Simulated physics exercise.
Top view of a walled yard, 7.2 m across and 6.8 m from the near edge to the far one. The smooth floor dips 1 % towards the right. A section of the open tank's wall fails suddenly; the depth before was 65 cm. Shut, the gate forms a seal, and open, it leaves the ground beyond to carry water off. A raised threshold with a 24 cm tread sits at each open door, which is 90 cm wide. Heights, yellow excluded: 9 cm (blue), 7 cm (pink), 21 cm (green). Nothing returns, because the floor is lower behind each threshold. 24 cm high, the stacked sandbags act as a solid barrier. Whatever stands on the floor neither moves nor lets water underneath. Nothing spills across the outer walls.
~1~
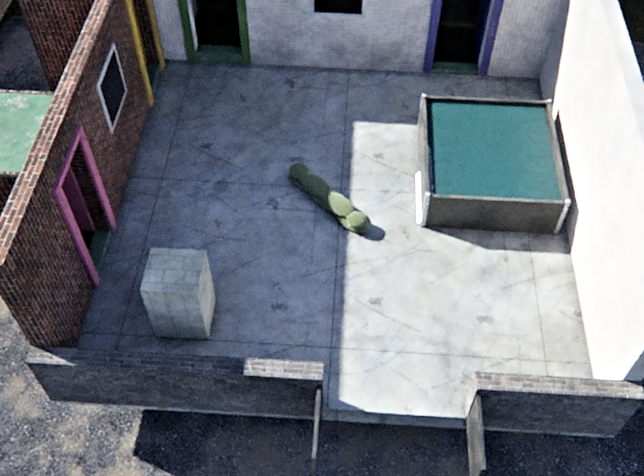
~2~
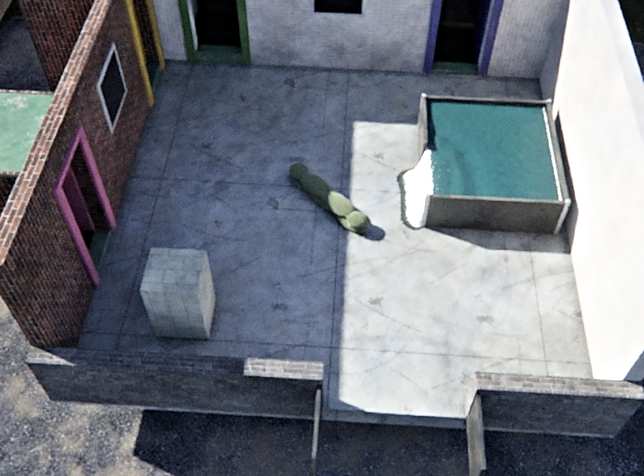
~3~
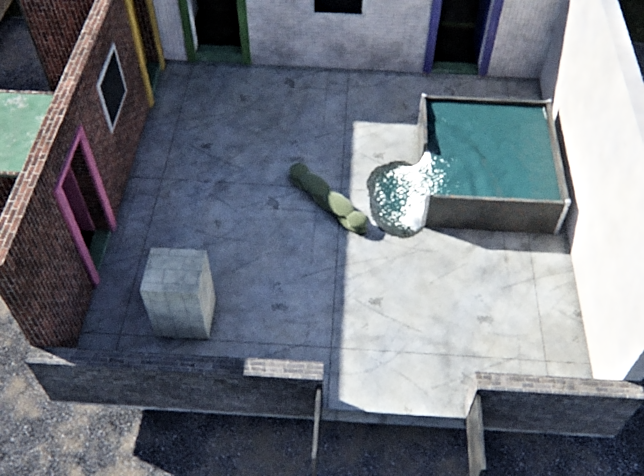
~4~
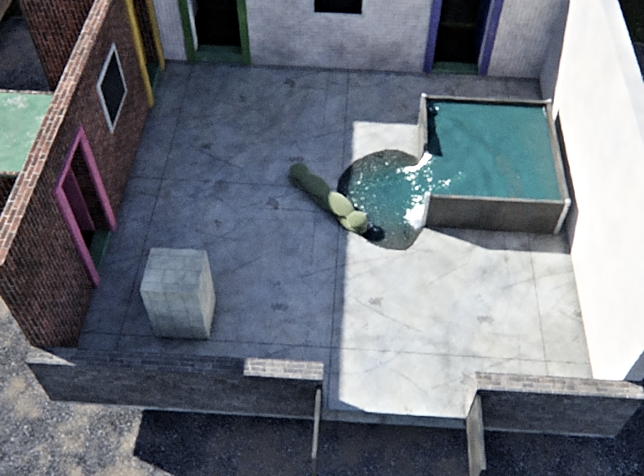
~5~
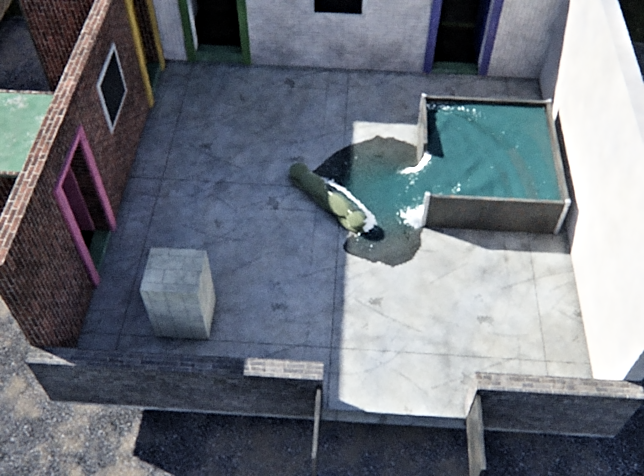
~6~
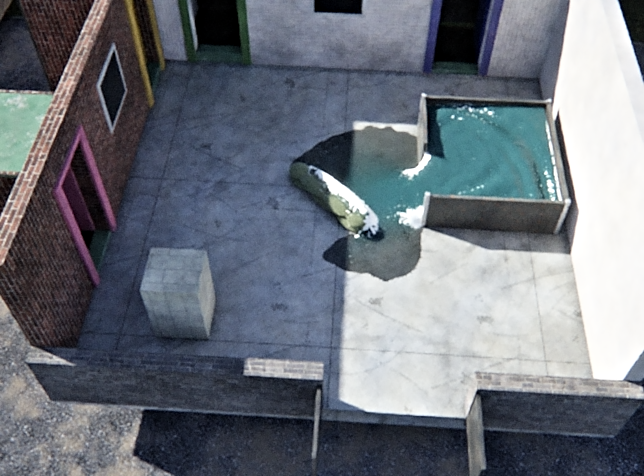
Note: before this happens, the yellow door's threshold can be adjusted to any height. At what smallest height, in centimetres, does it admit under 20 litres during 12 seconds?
At about 16 centimetres.
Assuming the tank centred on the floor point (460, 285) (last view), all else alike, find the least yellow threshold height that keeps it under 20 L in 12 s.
About 9.5 cm.
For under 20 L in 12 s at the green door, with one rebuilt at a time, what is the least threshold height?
At the green door you'd want roughly 13.0 cm.
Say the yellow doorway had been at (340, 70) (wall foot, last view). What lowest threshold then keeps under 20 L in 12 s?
It needs roughly 11.0 cm.
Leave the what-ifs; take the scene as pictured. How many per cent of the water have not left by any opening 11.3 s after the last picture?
About 88 per cent.
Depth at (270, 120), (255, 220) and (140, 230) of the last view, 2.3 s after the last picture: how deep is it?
Close to 5, 2 and 0 cm, one after the other.
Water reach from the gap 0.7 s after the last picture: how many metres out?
Roughly 4.0 metres.
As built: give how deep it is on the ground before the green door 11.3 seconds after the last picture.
The depth there is around 5.0 cm.
Then, 0.7 s after the last picture water covers 20 % of the floor, deepest (43 cm) near (365, 219); it has not reached the yellow door.
Then, 2.3 s after the last picture water covers 60 % of the floor, deepest (30 cm) near (365, 219); 19 cm at the yellow door, 0 litres in over its 18 cm threshold.
Then, 11.3 s after the last picture water covers 95 % of the floor, deepest (13 cm) near (588, 409); 4 cm at the yellow door, 10 litres in over its 18 cm threshold.
At the yellow door as built, the water peaked near 23 cm, 2.7 s after the last picture.
Run again over the same 12 s with other heights there, 26 litres in over 14.5 cm, 6 litres over 19.5 cm. The limit of 20 litres is kept from about 16 cm up.
